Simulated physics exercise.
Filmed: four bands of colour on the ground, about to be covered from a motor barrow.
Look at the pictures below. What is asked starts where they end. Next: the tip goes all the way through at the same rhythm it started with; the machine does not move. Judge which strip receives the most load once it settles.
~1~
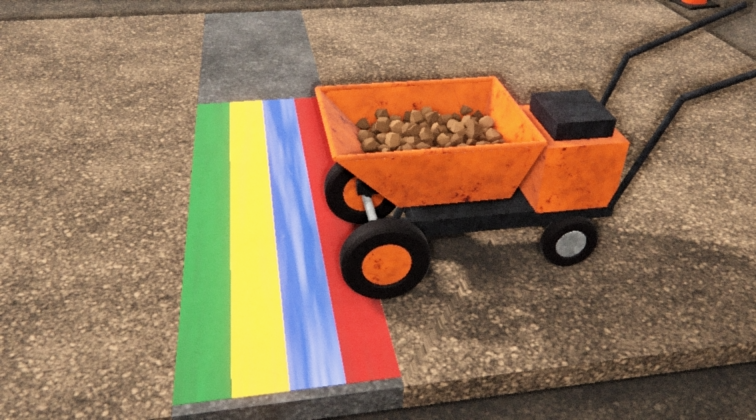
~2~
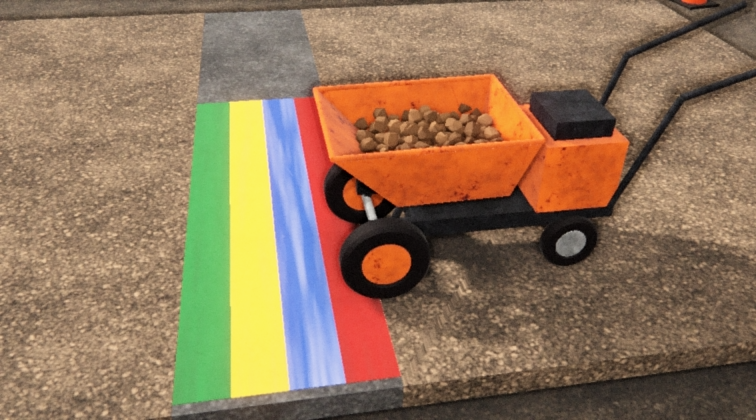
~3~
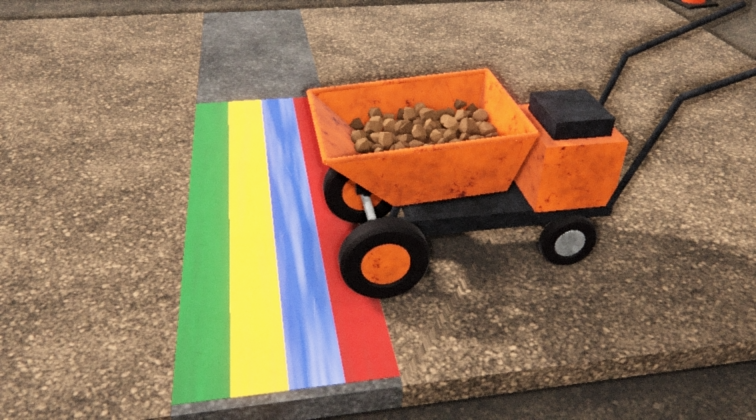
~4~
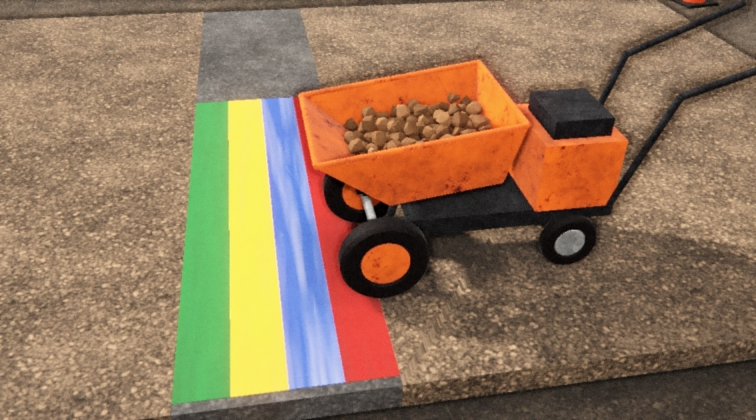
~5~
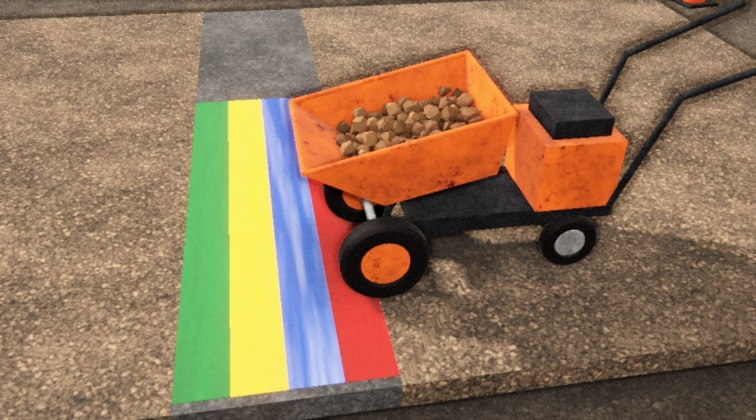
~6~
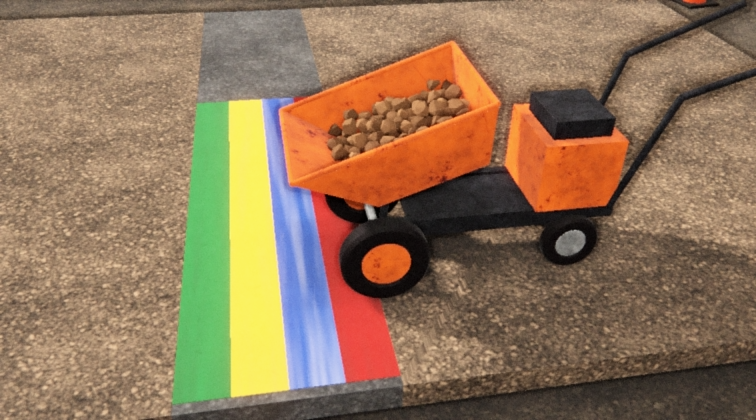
The strip receiving the most is the green one.
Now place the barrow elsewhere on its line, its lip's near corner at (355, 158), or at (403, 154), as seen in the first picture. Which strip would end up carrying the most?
The first case gives the green one, the second gives the yellow strip.
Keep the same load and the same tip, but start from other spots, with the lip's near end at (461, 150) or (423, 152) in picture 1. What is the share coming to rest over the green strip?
About 10 per cent for the first spot and about 20 per cent for the second.
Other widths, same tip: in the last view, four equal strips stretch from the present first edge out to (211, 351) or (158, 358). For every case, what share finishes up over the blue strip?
In turn, 0 and 0 in a hundred.
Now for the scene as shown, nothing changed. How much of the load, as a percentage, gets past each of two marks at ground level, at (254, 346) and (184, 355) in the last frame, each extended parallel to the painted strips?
Result, first then second: 80 %, 40 %.
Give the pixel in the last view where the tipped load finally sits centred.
Somewhere close to (186, 266) in the last picture.
Soon, skip tipped steeply; all in the skip.
A while on, skip tipped right over; about half in the skip; a small part over the yellow strip; about a third over the green strip; a small part off the paint.
Towards the end, skip tipped right over; about a quarter in the skip; a small part over the yellow strip; about a third over the green strip; about a third off the paint.
Finally, skip tipped right over; about a quarter in the skip; none over the red strip; none over the blue strip; a small part over the yellow strip; about a third over the green strip; about a third off the paint.
